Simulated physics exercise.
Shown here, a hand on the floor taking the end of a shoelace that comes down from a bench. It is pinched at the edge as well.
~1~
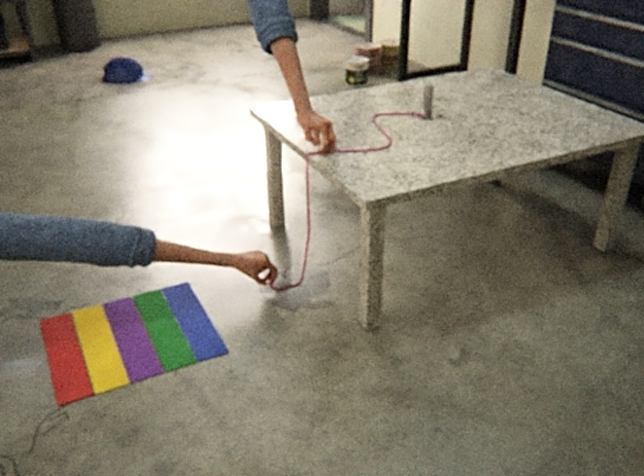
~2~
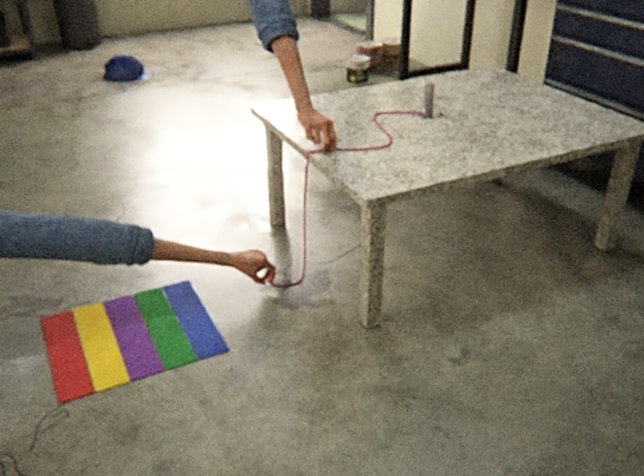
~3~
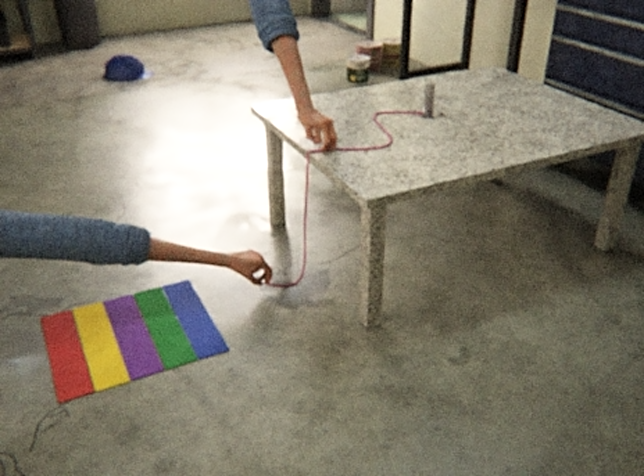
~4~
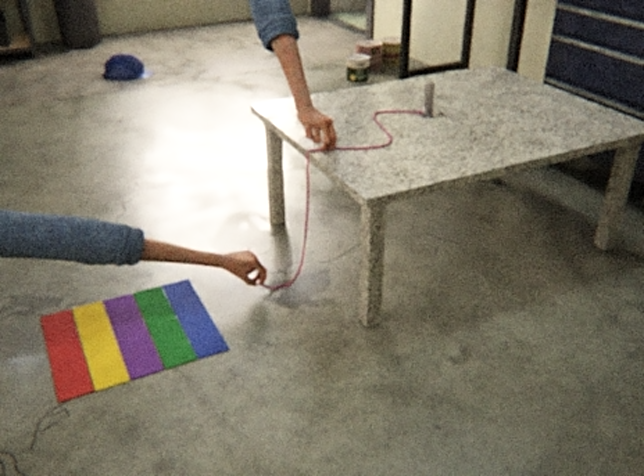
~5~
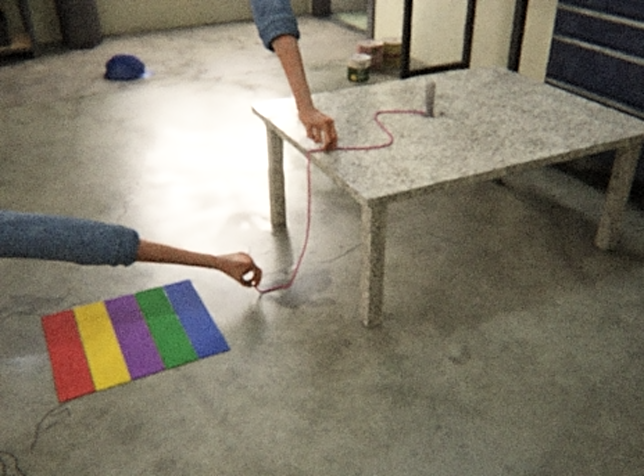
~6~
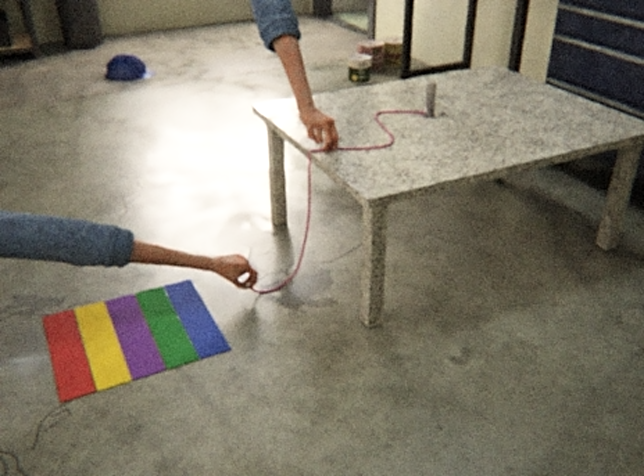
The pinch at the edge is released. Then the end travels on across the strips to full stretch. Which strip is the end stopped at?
Stopped at yellow.
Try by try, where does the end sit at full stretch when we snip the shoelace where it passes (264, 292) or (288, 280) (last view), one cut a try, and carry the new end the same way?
First (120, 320), then (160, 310).
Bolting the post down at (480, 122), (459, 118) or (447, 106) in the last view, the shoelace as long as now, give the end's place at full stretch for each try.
Roughly (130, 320), (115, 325) and (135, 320), try by try.
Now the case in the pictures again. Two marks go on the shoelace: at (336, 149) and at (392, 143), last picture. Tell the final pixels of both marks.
In that view they reach (273, 175) and (323, 143).
Soon after, end near (157, 311); over green.
Then, end near (119, 322); over purple.
At full stretch, end near (94, 329); over yellow. Over yellow.
